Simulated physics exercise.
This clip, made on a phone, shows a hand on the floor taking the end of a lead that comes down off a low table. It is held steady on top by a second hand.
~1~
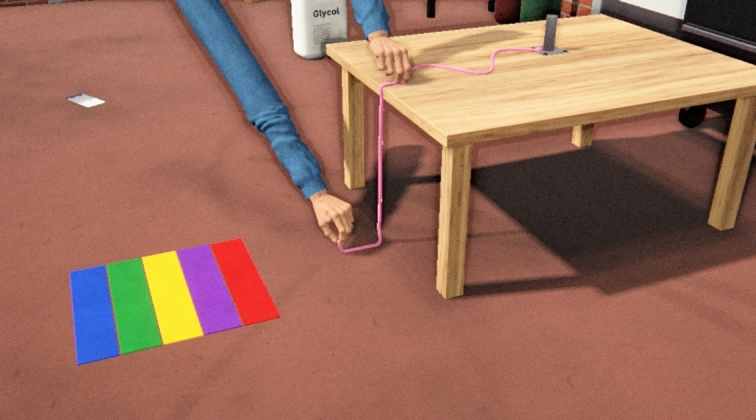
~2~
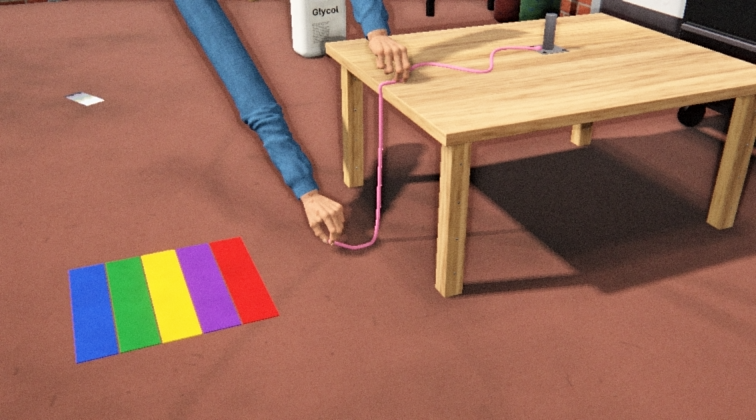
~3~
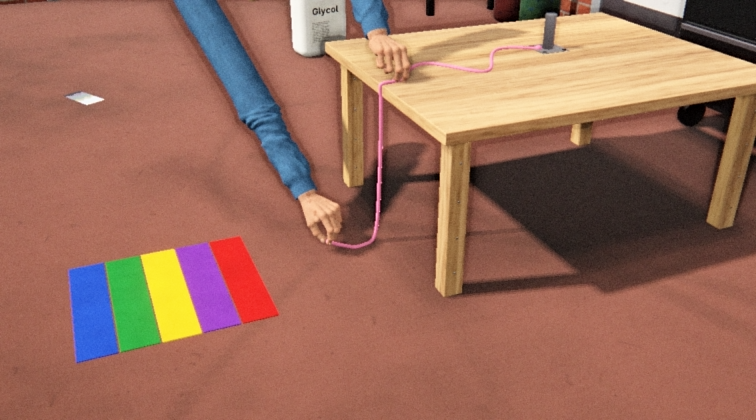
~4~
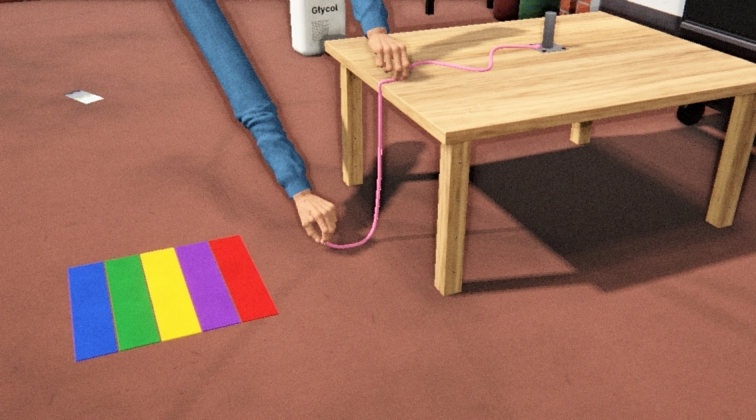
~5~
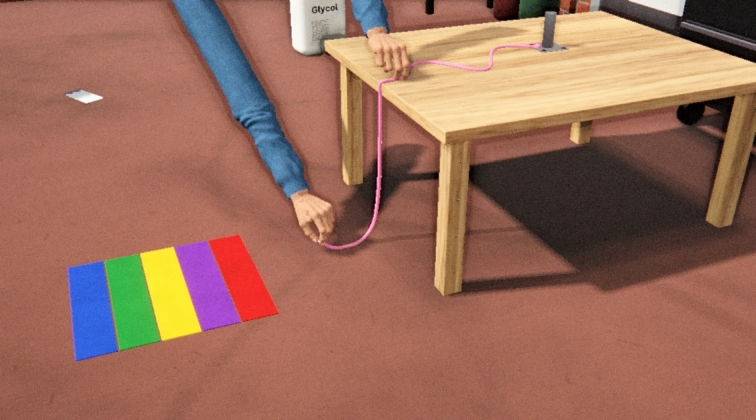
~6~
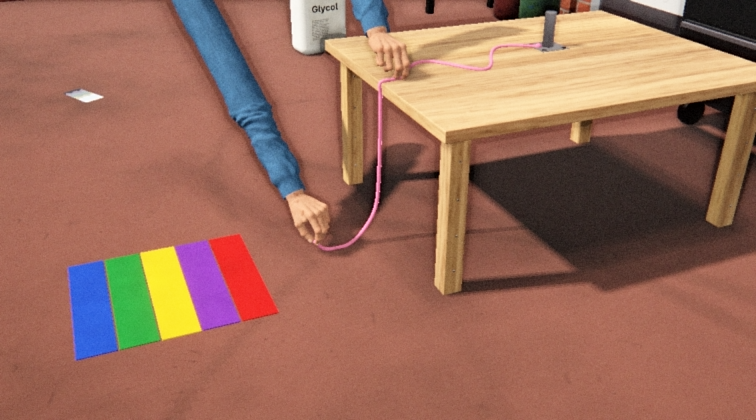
On a reddish-brown floor beside a low wooden table, one hand rests at the table's edge over a pink cord while another holds its lower end near the ground. The lower hand shifts slightly left toward the coloured stripes, and the cord's sharp bend near the floor softens into a curve.
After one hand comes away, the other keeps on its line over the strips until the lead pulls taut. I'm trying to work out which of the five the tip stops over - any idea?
I would say the green one.
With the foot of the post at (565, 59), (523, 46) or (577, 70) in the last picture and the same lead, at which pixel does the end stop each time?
Taking the tries in turn, you get (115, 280), (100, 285) and (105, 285).
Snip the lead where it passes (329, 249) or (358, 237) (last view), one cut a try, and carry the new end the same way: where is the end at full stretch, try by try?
Taking them in turn, near (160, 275) and near (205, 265).
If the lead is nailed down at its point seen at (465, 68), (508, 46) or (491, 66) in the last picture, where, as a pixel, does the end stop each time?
The pixel places are (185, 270), (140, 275) and (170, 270), one per try.
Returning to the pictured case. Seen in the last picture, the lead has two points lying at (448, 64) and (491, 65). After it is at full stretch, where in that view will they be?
(406, 72) for the first, (453, 63) for the second.
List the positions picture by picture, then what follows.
The first frame shows end (339, 241); red (255, 305); purple (217, 313); yellow (179, 322); green (138, 331); blue (97, 341).
The second frame shows end (329, 241); lead through (507, 49) (491, 68) (431, 64) (391, 83) (380, 156) (378, 223).
The third frame shows end (327, 241).
The fourth frame shows end (322, 241); lead through (506, 47) (491, 66) (430, 63) (390, 81) (380, 154) (376, 222).
The fifth frame shows end (319, 241).
The sixth frame shows end (315, 241); lead through (507, 46) (491, 65) (430, 62) (390, 80) (380, 154) (370, 221).
Soon after, end near (208, 263); over purple.
After that, end near (160, 273); over yellow.
At the stop, end near (130, 279); over green. Over green.
